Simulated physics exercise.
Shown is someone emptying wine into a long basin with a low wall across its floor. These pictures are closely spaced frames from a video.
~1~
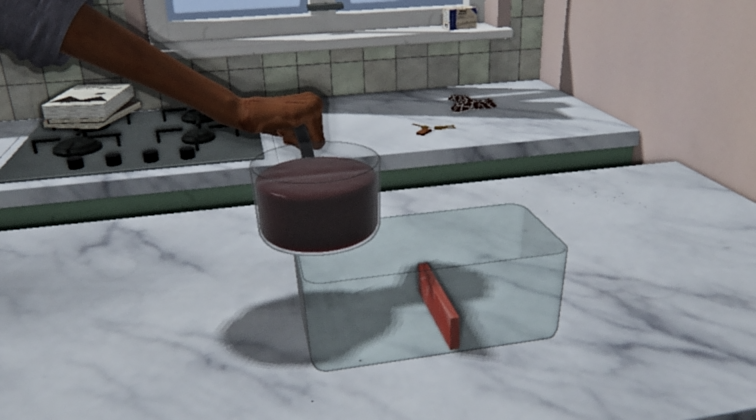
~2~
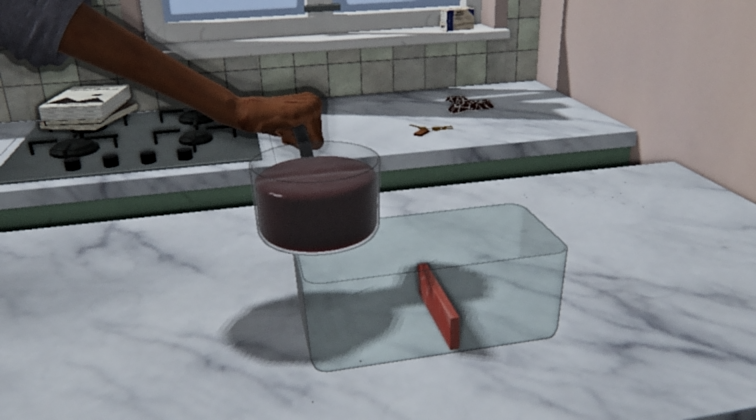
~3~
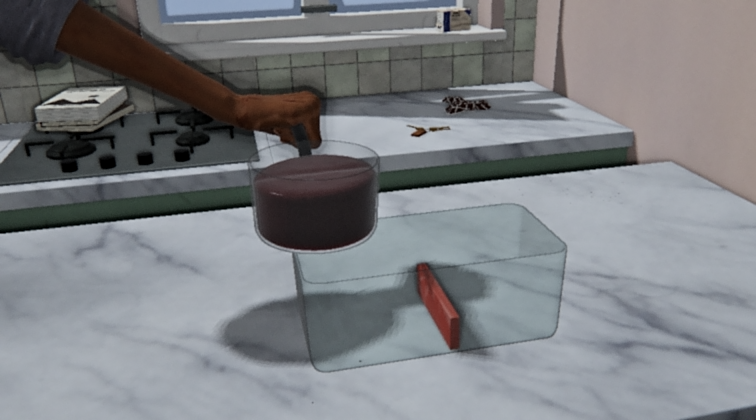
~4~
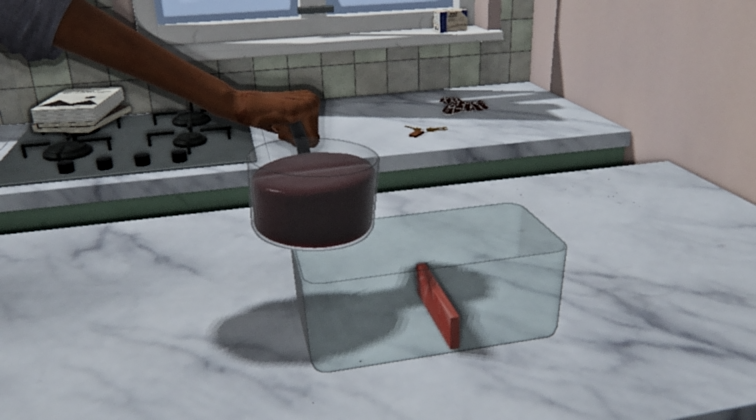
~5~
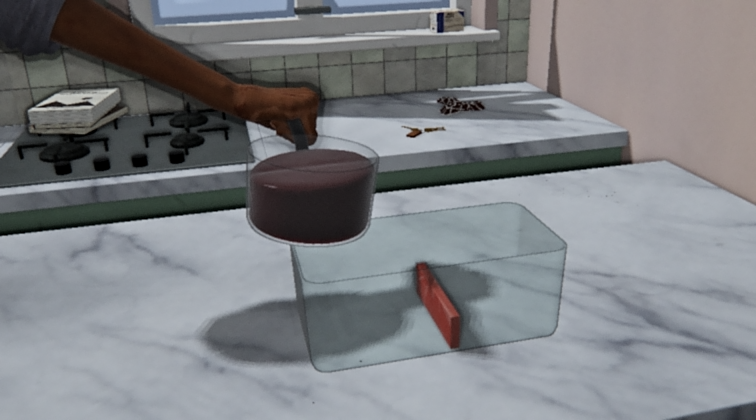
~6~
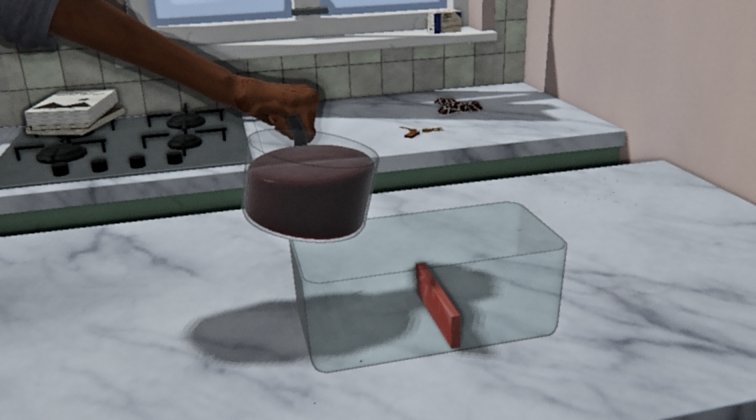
A hand held a clear round pot of dark red wine above the left end of a long glass basin with a low red wall inside, then slowly tilted it slightly.
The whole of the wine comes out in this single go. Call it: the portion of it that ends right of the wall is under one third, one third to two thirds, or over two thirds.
Over two thirds.
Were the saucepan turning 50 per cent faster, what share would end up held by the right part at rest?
About 75 per cent.
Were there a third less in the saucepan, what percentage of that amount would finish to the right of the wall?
90 per cent or so.
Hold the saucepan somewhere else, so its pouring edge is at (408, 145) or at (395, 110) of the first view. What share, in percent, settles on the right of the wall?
80 and 80 per cent.
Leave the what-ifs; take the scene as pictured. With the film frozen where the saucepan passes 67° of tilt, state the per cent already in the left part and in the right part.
The left part holds 5 percent and the right part 5 percent.
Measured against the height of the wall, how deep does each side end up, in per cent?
10 % left, 100 % right.
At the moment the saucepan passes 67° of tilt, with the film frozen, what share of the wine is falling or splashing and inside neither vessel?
Near 25 in a hundred.
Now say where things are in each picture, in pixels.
Tilt 0°; pouring edge (378, 157); surface from (254, 180) to (375, 169); the long basin's rim runs from (297, 256) to (544, 227); the wall's top is at (438, 290), in the first picture.
Tilt 0°; pouring edge (378, 157); surface from (253, 181) to (375, 168), in the second picture.
Tilt 2°; pouring edge (377, 156); surface from (253, 180) to (374, 166), in the third picture.
Tilt 4°; pouring edge (377, 156); surface from (250, 178) to (373, 163), in the fourth picture.
Tilt 8°; pouring edge (376, 156); surface from (249, 173) to (373, 160), in the fifth picture.
Tilt 12°; pouring edge (376, 155); surface from (247, 168) to (373, 156), in the sixth picture.
A moment on, the saucepan is tipped part way and 64 per cent is still to pour, 4 is left of the wall and 6 right of it.
Next, the saucepan is tipped right over and 10 per cent is still to pour, 6 is left of the wall and 71 right of it.
Then the saucepan is tipped right over and 0 per cent is still to pour, 9 is left of the wall and 90 right of it.
Later the saucepan is tipped right over and 0 per cent is still to pour, 12 is left of the wall and 88 right of it.
Finally, 13 per cent lies left of the wall, 87 right of it and 1 outside.
